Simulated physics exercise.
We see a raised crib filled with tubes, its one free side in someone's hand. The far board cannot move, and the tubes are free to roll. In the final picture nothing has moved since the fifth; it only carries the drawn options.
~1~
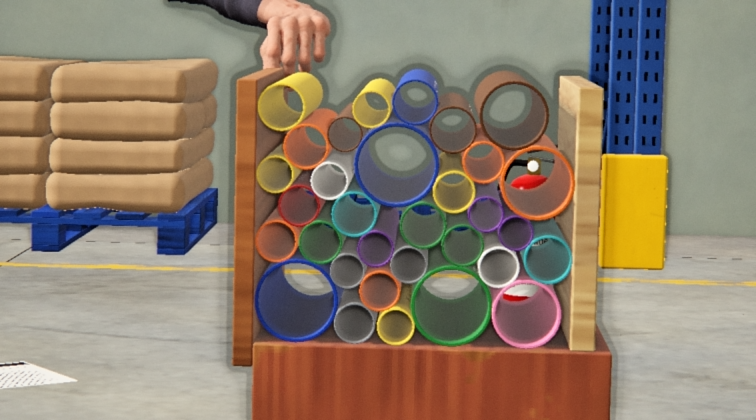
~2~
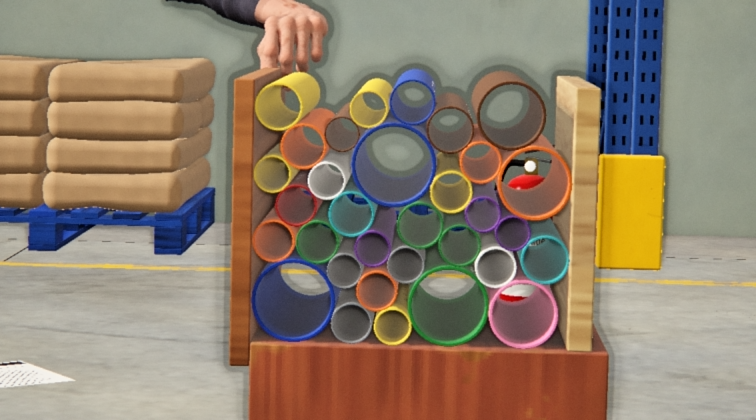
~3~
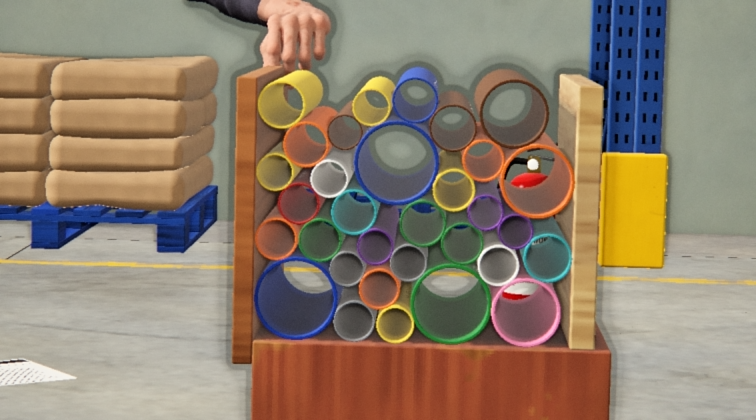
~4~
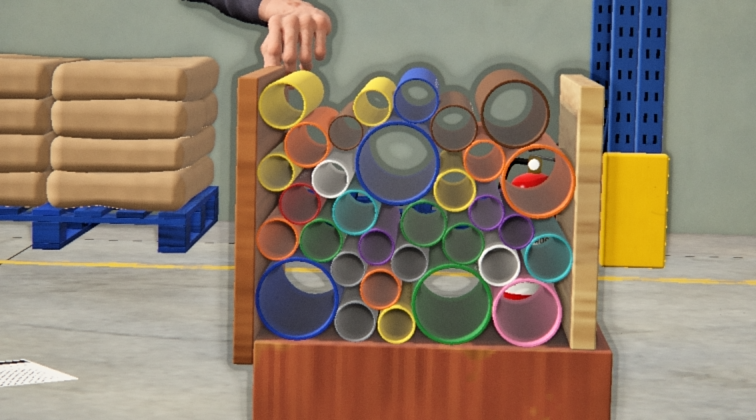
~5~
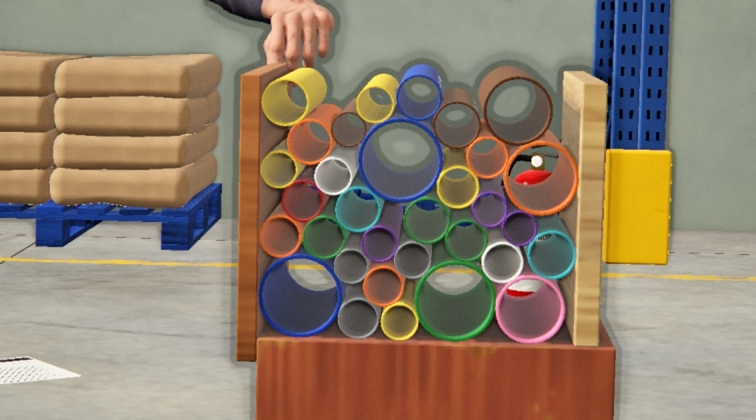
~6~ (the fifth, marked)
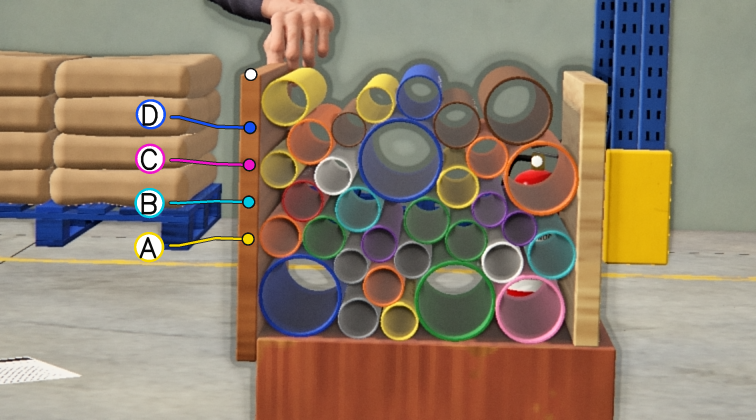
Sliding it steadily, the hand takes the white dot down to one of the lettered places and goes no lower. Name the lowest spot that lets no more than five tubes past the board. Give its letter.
Lower it to A and no more.
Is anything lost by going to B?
Yes, at B.
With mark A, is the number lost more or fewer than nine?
At A, fewer than nine.
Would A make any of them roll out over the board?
Yes, at A.
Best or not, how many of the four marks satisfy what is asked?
Four of the four.
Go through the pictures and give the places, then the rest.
The first frame shows a yellow tube (282, 106); side board (262, 204); a blue tube (296, 301).
The second frame shows a blue tube (293, 301); an orange tube (377, 291).
The third frame shows a purple tube (376, 247); a turquoise tube (354, 212).
The fourth frame shows an orange tube (539, 182); an orange tube (308, 145).
The fifth frame shows a yellow tube (286, 102); side board (266, 199); a blue tube (300, 296).
On the copy, A at (248, 239); B at (248, 202); C at (249, 165); D at (250, 128); the white dot at (251, 75).
On A. First, top of the board (261, 148).
Then, top of the board (259, 233).
Finally, top of the board (259, 238), four out over the board.
By contrast, B one out over the board; C none out over the board; D none out over the board.
